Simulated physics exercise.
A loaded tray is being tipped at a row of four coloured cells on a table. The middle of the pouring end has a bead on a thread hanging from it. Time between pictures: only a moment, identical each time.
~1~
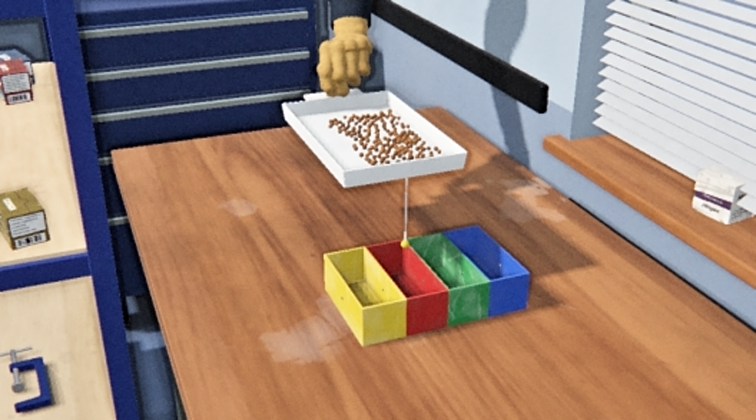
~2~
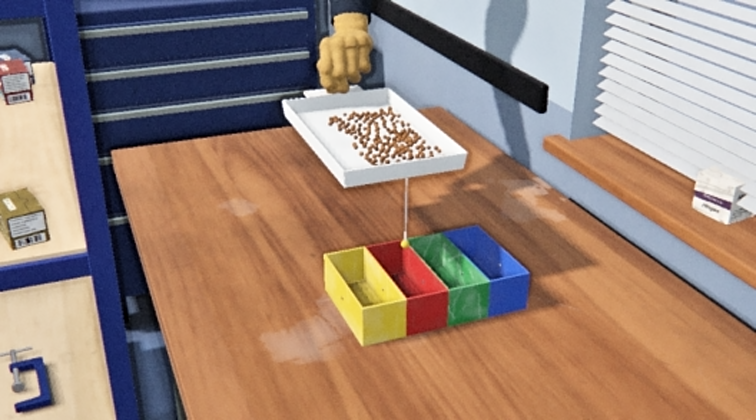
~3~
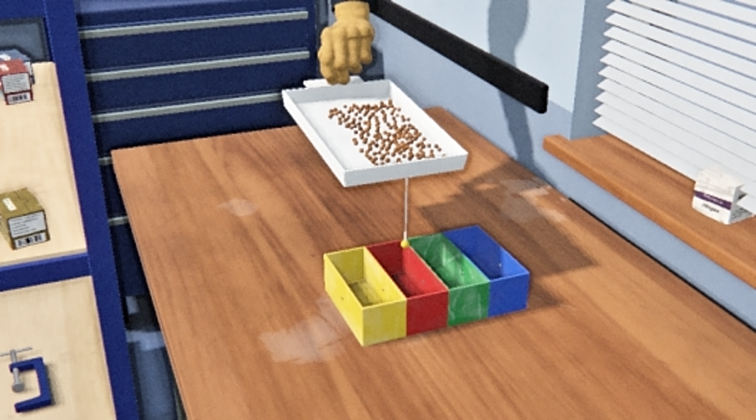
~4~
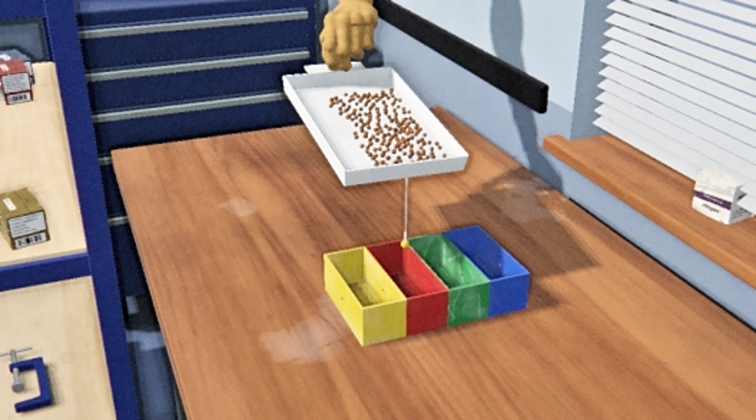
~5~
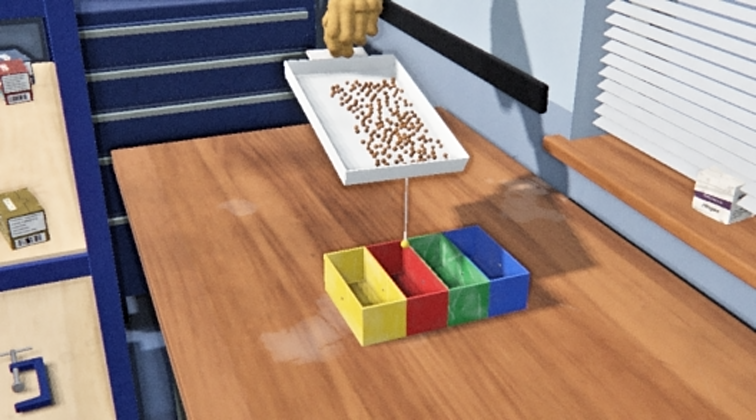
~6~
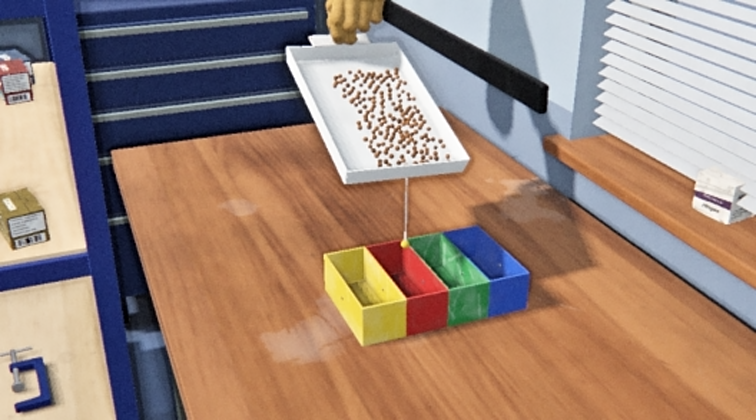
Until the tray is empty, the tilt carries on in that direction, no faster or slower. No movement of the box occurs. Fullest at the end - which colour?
Green cell.
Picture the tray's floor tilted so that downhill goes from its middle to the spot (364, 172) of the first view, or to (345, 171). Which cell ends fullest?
Case 1 - the yellow cell. Case 2 - that yellow cell.
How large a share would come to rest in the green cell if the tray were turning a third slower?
It would be close to 50 per cent.
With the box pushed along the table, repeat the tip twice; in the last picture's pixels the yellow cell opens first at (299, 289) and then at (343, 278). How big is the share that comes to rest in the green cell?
You'd end up with around 10 per cent and then around 40 per cent.
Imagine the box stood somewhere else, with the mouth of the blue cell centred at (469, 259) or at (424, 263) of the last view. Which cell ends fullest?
Placing A: The blue cell / placing B: That blue cell.
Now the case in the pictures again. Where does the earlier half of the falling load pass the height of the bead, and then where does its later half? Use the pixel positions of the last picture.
First around (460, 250), afterwards around (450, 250).
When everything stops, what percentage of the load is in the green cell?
That share works out at some 60 %.
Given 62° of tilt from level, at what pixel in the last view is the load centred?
In the last view the centre sits at roughly (431, 155).
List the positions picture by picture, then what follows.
The first picture shows corners of the pouring end (345, 170) and (464, 152), level; middle of the load (389, 140), cereal balls; bead on its thread (405, 244); yellow cell (384, 319); red cell (427, 309); green cell (468, 300); blue cell (508, 291).
The second picture shows corners of the pouring end (345, 170) and (464, 152), level; middle of the load (389, 139).
The third picture shows corners of the pouring end (345, 170) and (464, 153), tipped barely, lowest at the right corner; middle of the load (389, 135).
The fourth picture shows corners of the pouring end (346, 170) and (465, 154), tipped a little, lowest at the right corner; middle of the load (390, 129).
The fifth picture shows corners of the pouring end (347, 170) and (466, 156), tipped a little, lowest at the right corner; middle of the load (391, 123).
The sixth picture shows corners of the pouring end (348, 170) and (467, 158), tipped clearly, lowest at the right corner; middle of the load (394, 119), roughly a quarter on the move; yellow cell (384, 319); red cell (427, 309); green cell (468, 300); blue cell (508, 291).
Just after the last frame, tray tipped steeply; almost all on the tray; just a few falling or outside the box.
A moment on, tray tipped past a quarter turn; the larger part on the tray; just a few in the blue cell; just a few in the green cell; just a few in the yellow cell; about a tenth falling or outside the box.
Further on, tray tipped past a quarter turn; roughly half in the green cell; roughly a quarter in the blue cell; about a tenth in the red cell; just a few in the yellow cell; just a few falling or outside the box.
When it is over, tray tipped past a quarter turn; roughly half in the green cell; roughly a quarter in the blue cell; about a tenth in the red cell; just a few in the yellow cell; just a few outside the box.
